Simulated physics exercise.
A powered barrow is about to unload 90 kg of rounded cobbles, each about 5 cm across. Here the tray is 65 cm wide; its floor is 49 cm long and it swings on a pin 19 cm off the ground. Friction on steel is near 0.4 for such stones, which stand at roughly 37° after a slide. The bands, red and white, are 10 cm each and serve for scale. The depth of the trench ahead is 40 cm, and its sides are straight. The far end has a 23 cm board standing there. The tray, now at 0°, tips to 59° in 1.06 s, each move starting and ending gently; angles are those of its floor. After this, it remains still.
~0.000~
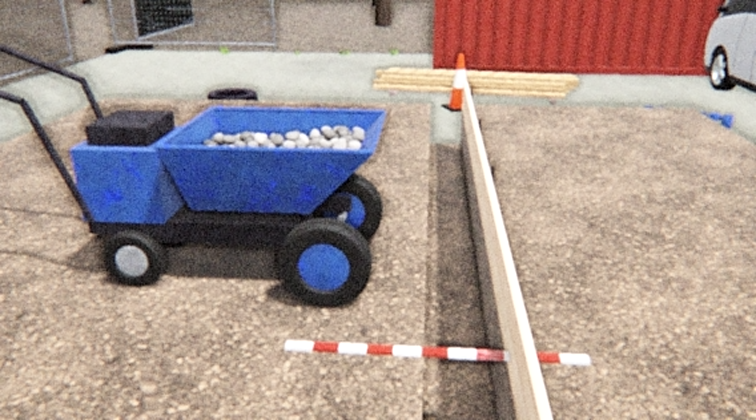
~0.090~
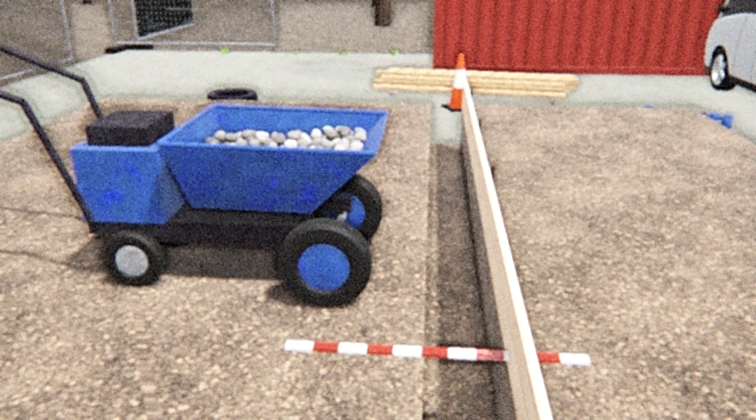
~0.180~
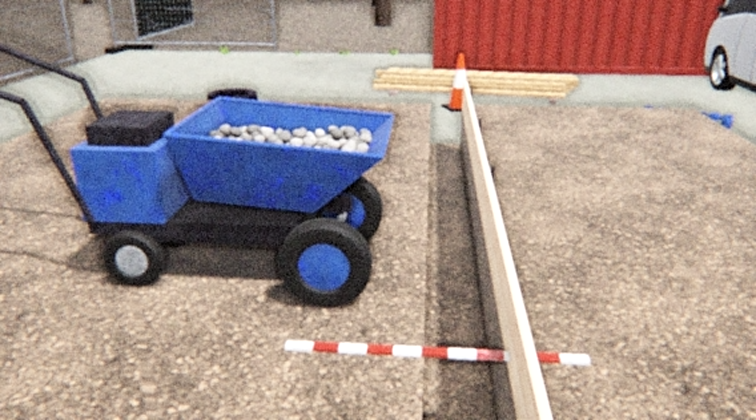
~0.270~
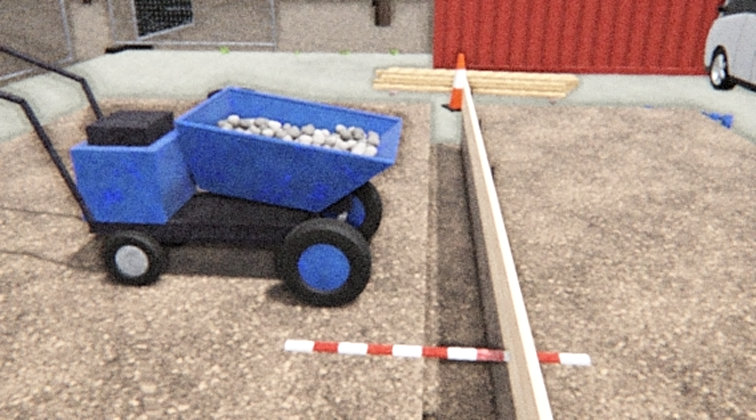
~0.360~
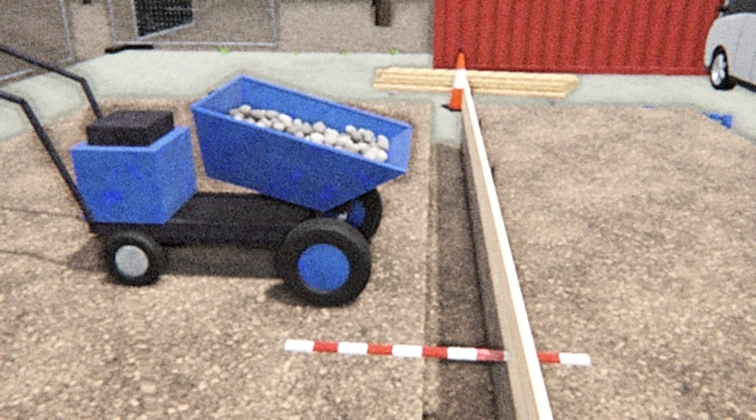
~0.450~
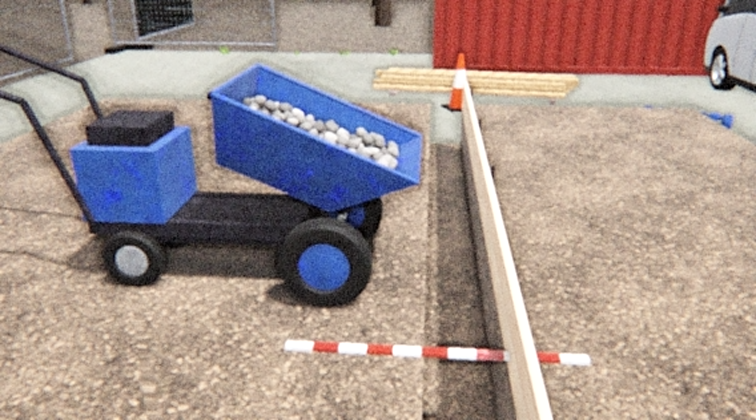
Gravel yard with a narrow trench, a blue powered barrow standing still while its tray of rounded cobbles gradually tilts toward the right.
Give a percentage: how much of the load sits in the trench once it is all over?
94 %.
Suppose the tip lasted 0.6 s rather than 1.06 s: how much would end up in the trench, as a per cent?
Then some 85 per cent would.
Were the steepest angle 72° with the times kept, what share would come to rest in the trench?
Roughly 100% would end there.
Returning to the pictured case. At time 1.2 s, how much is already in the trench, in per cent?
10 per cent or so by then.
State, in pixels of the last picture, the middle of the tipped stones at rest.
I'd put it close to (466, 336).
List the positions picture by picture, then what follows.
In the first frame, the tray is at 0°, its lip at (372, 153); the top of the load is at (333, 137).
In the second frame, lip at (375, 154), floor tilted 1°, highest stones at (319, 137); the stones move at 0.2 m/s on average.
In the third frame, the tray is at 5°, its lip at (382, 157); the top of the load is at (256, 134); the stones move at 0.4 m/s on average.
In the fourth frame, the tray is at 10°, its lip at (393, 163); the top of the load is at (244, 127); the stones move at 0.5 m/s on average.
In the fifth frame, lip at (405, 172), floor tilted 16°, highest stones at (248, 117); the stones move at 0.6 m/s on average.
In the sixth frame, lip at (418, 183), floor tilted 23°, highest stones at (262, 107); the stones move at 0.6 m/s on average.
After 0.8 s the floor is at 50°; 100 % in the tray; the foremost stones are at (431, 206).
After 1.2 s the floor is at 59°; 88 % in the tray, 12 % in the trench; the foremost stones are at (491, 282).
After 1.5 s the floor is at 59°; 48 % in the tray, 46 % in the trench, 5 % past the trench; the foremost stones are at (568, 302).
After 3.5 s the floor is at 59°; 0 % in the tray, 94 % in the trench, 6 % past the trench; the foremost stones are at (637, 317).
